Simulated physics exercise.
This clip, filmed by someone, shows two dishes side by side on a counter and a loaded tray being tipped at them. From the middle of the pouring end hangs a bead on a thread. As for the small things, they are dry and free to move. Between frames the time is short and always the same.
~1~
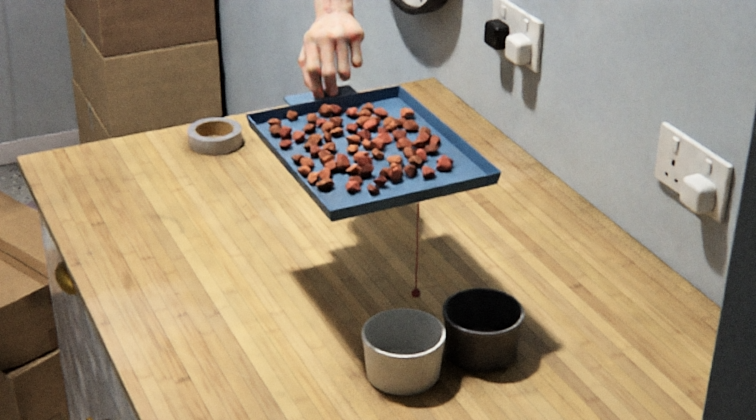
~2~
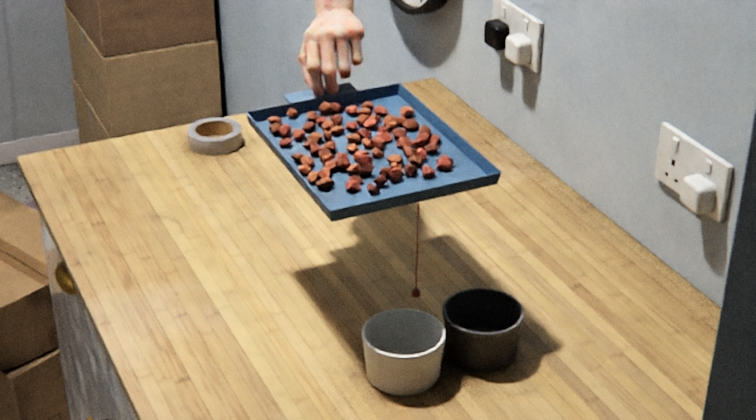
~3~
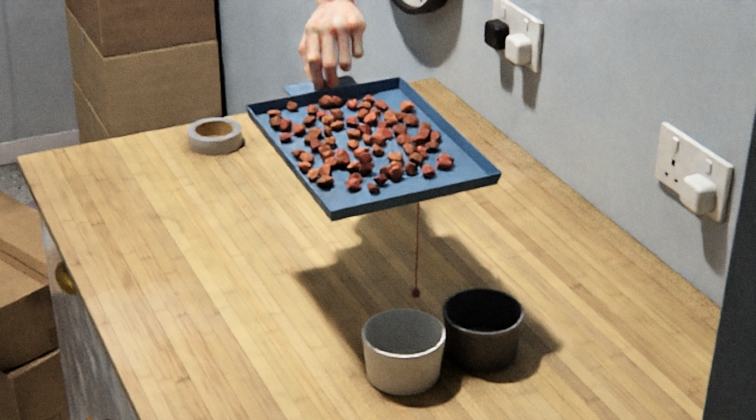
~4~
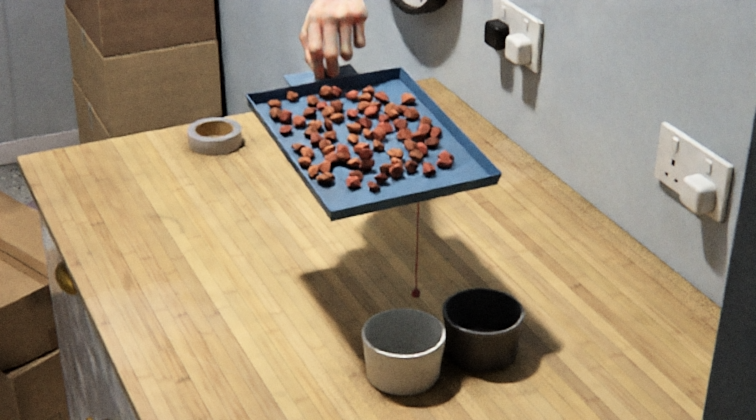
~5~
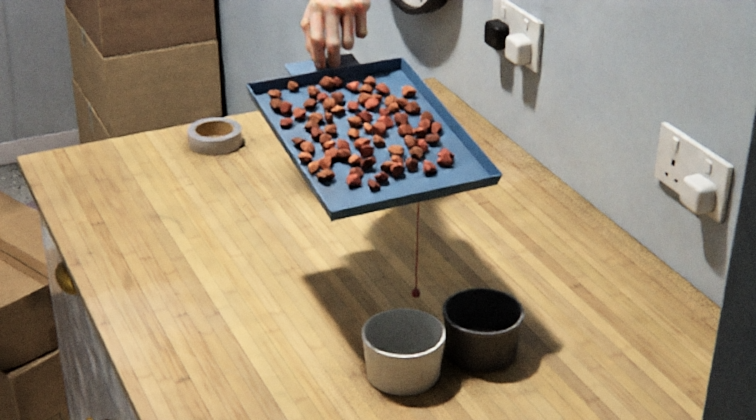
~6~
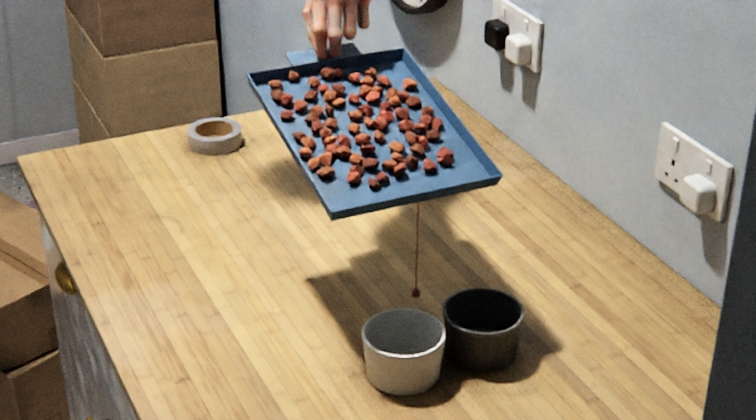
To begin with, a hand holds a blue tray of small reddish-brown chunks level above a wooden counter, with a pale cup and a dark cup below. The hand then gradually raises the far end, tilting the tray slightly toward the cups, while the chunks stay spread across it and the hanging bead stays still.
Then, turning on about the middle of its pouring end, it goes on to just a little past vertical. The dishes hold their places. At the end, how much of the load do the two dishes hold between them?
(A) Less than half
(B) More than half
The answer is B.
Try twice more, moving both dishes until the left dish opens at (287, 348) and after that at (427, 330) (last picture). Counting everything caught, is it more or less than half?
Try 1: A lesser share; try 2: The greater share.
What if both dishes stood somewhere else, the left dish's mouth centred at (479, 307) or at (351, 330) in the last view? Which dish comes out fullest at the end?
Trial one goes to the left of the two, trial two to the right of the two.
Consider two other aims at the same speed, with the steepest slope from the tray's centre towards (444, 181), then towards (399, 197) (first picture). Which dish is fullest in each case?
First try: The dish to the right; second try: The dish to the left.
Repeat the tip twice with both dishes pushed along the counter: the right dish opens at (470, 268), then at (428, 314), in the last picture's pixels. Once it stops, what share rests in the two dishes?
You'd get near 0 per cent and afterwards near 30 per cent.
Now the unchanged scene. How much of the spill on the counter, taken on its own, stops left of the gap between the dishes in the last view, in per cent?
That's about 40 per cent of the spill.
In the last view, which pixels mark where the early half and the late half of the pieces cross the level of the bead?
Roughly at (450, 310) first, and then at (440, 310).
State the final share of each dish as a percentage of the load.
Left dish: 30 per cent; right dish: 40 per cent.
Soon after the last picture, tray tipped steeply; nearly all on the tray; a stray few in the air.
A little later, tray tipped right over; about a third on the tray; a small part in the left dish; a small part in the right dish; a small part outside both; about a quarter in the air.
Later still, tray tipped past a quarter turn; about a third in the left dish; about a third in the right dish; about a quarter outside both.
At rest, tray tipped past a quarter turn; about a third in the left dish; about a third in the right dish; about a quarter outside both.
